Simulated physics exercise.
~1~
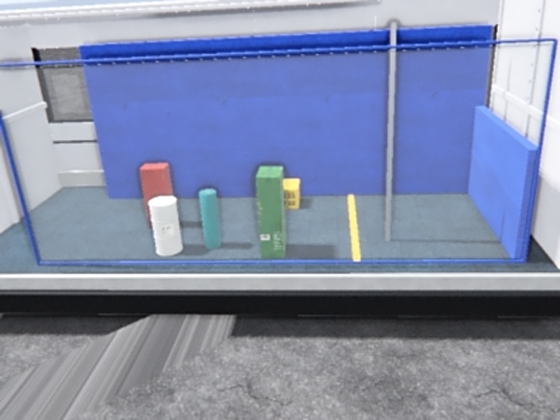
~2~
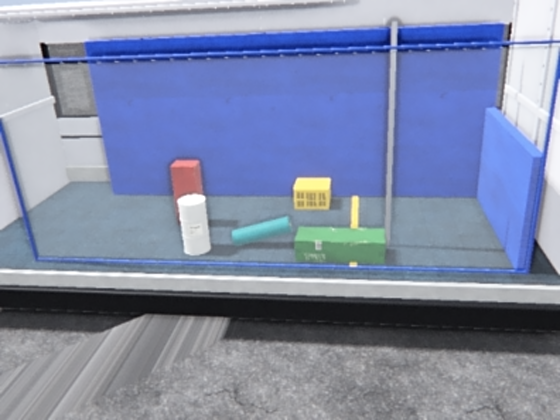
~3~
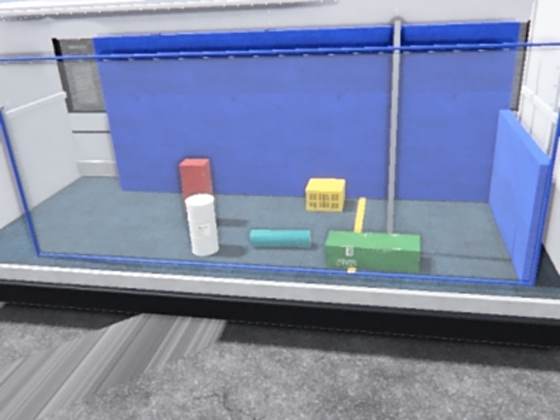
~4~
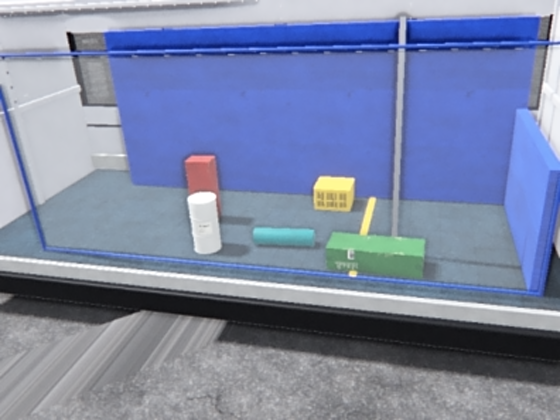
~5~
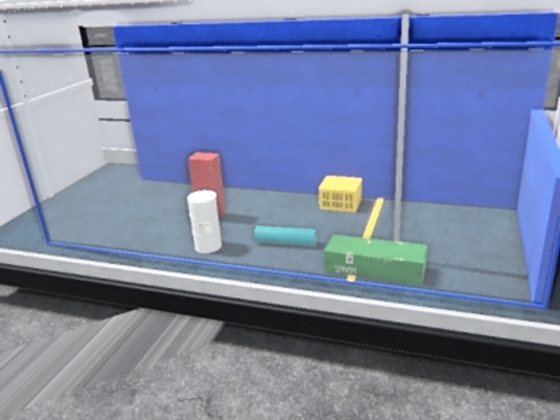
The clip opens on a blue-walled bay holding a red box, a white drum, a teal roll, a tall green box and a yellow crate, all left of a yellow line on the floor. The loose items shift to the right, and the green box topples onto its side while the teal roll falls flat too. The red box and white drum slide but stay upright, and the yellow crate slides toward the line. They slide a little farther, then settle as the view drifts slightly. At the end the green box lies past the yellow line, while the crate, drum and red box rest short of it.
